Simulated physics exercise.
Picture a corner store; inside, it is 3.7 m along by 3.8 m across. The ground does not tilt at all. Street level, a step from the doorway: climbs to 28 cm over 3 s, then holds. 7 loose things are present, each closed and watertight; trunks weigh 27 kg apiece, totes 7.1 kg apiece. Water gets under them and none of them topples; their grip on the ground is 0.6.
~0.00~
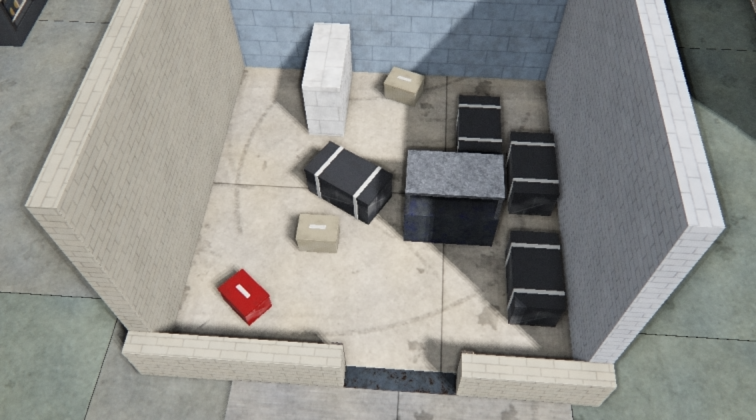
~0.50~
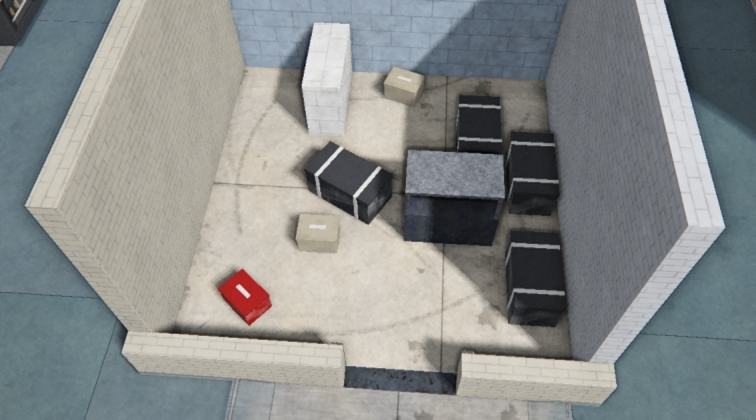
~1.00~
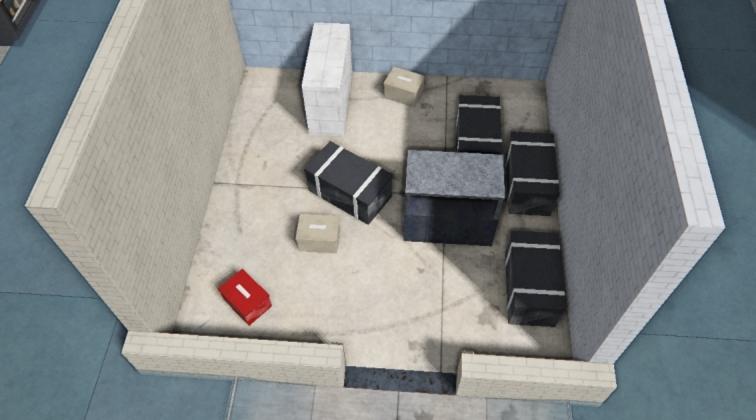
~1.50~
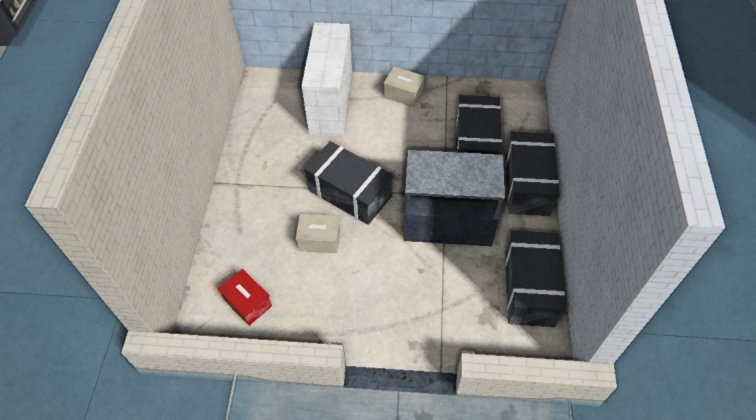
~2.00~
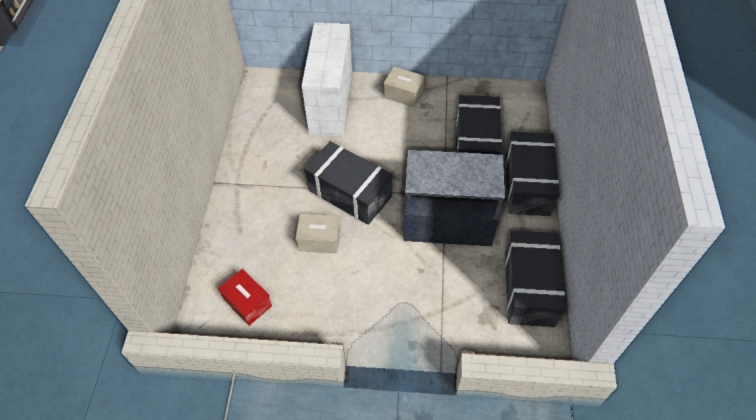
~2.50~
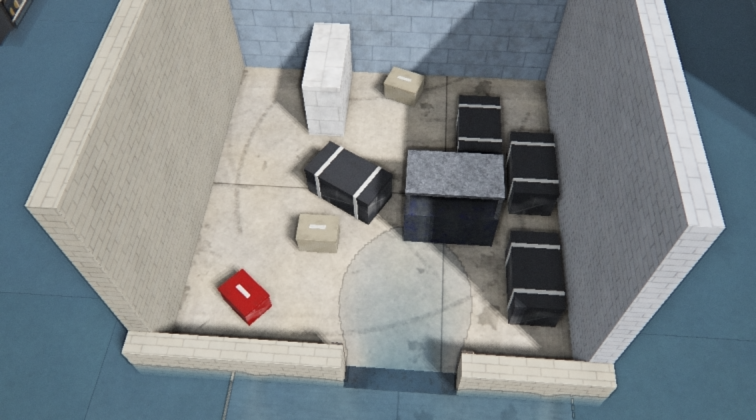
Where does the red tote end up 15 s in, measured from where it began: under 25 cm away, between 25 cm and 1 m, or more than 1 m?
It's set to drift part of a metre.
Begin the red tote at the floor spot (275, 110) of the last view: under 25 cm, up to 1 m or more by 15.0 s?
In that run it wanders a bit.
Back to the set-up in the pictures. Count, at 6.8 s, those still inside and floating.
Total: 2.
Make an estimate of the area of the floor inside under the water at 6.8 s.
My estimate is roughly 12.0 m2.
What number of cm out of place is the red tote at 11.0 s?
I'd guess some 40 cm by then.
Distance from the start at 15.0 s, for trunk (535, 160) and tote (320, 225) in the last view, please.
First 120 cm, then 200 cm.
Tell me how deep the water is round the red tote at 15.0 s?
Somewhere close to 13 cm.
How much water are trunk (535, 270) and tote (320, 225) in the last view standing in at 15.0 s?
Depth approx. 19 cm / 23 cm.
After 3.5 s the red tote is near (243, 292), 0.0 m from its start, aground; 0 afloat.
After 6.8 s the red tote is near (243, 292), 0.0 m from its start, aground; 2 afloat.
After 11.0 s the red tote is near (271, 264), 0.4 m from its start, afloat; 7 afloat.
After 15.0 s the red tote is near (263, 239), 0.6 m from its start, afloat; 7 afloat.
